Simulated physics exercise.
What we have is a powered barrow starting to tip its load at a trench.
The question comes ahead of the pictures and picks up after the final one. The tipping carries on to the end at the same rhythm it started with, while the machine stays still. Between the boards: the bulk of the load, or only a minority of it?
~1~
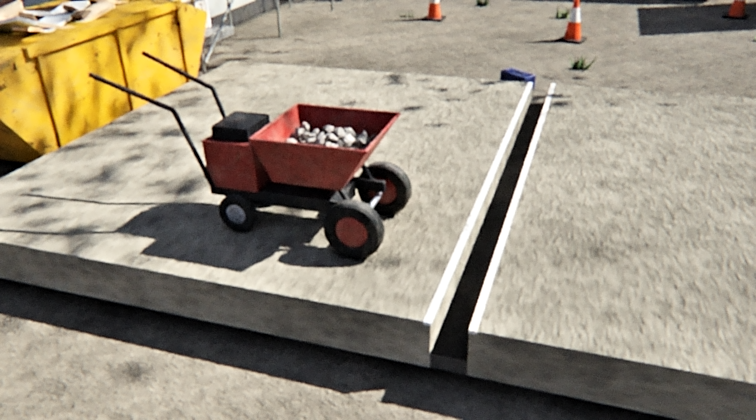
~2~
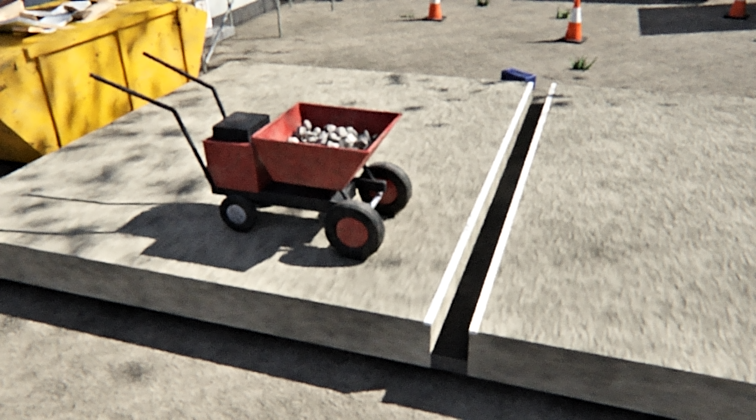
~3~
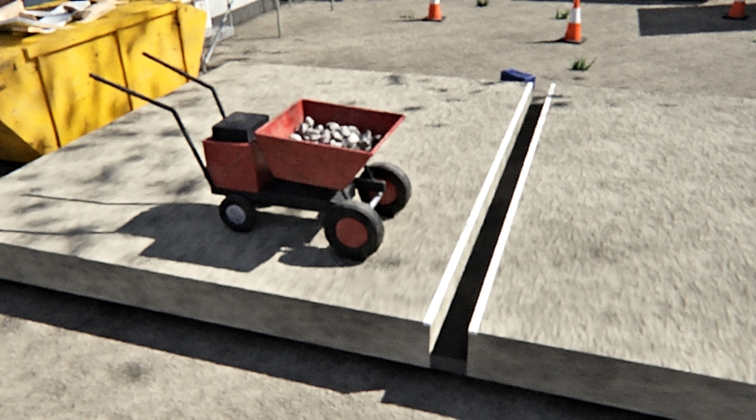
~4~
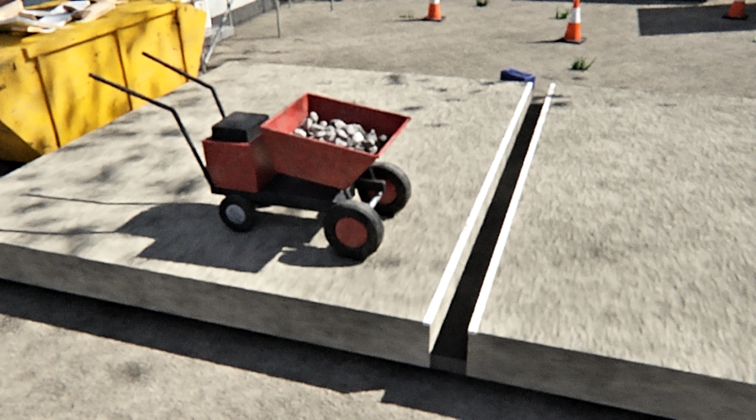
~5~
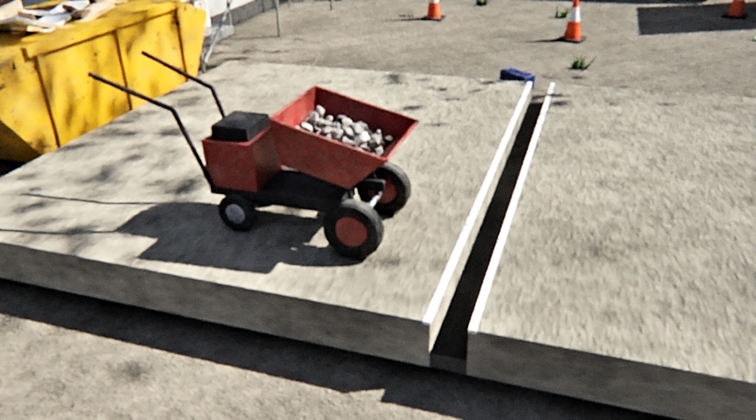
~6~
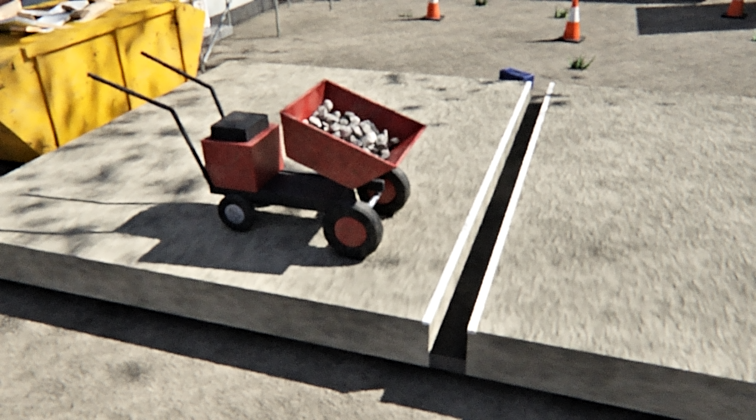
The bulk of it.
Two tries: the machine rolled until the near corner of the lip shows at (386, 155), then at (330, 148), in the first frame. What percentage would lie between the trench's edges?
About 60 per cent, then about 50 per cent.
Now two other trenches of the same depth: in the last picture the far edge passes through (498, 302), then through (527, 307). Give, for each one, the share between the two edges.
Roughly 100 percent first and 100 percent second.
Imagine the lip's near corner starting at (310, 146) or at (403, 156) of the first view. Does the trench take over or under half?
The first try ends with the lesser portion between the edges, the second with the lesser portion.
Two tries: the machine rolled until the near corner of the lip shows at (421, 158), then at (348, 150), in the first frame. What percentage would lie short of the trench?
Try 1: 0 %. Try 2: 30 %.
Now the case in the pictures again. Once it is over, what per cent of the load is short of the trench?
5 per cent.
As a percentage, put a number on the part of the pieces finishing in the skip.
My estimate is about 0 per cent.
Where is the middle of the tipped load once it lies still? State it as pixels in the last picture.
I'd say the middle ends up at about (478, 260).
Shortly afterwards, skip tipped steeply; the whole lot in the skip.
Next, skip tipped right over; all but a few in the skip; only a few short of the trench; a little in or heaped over the trench; only a few falling.
Some moments later, skip tipped right over; near a quarter in the skip; only a few short of the trench; near half in or heaped over the trench; a little beyond it; only a few falling.
In the end, skip tipped right over; a little short of the trench; the bulk in or heaped over the trench; a little beyond it.
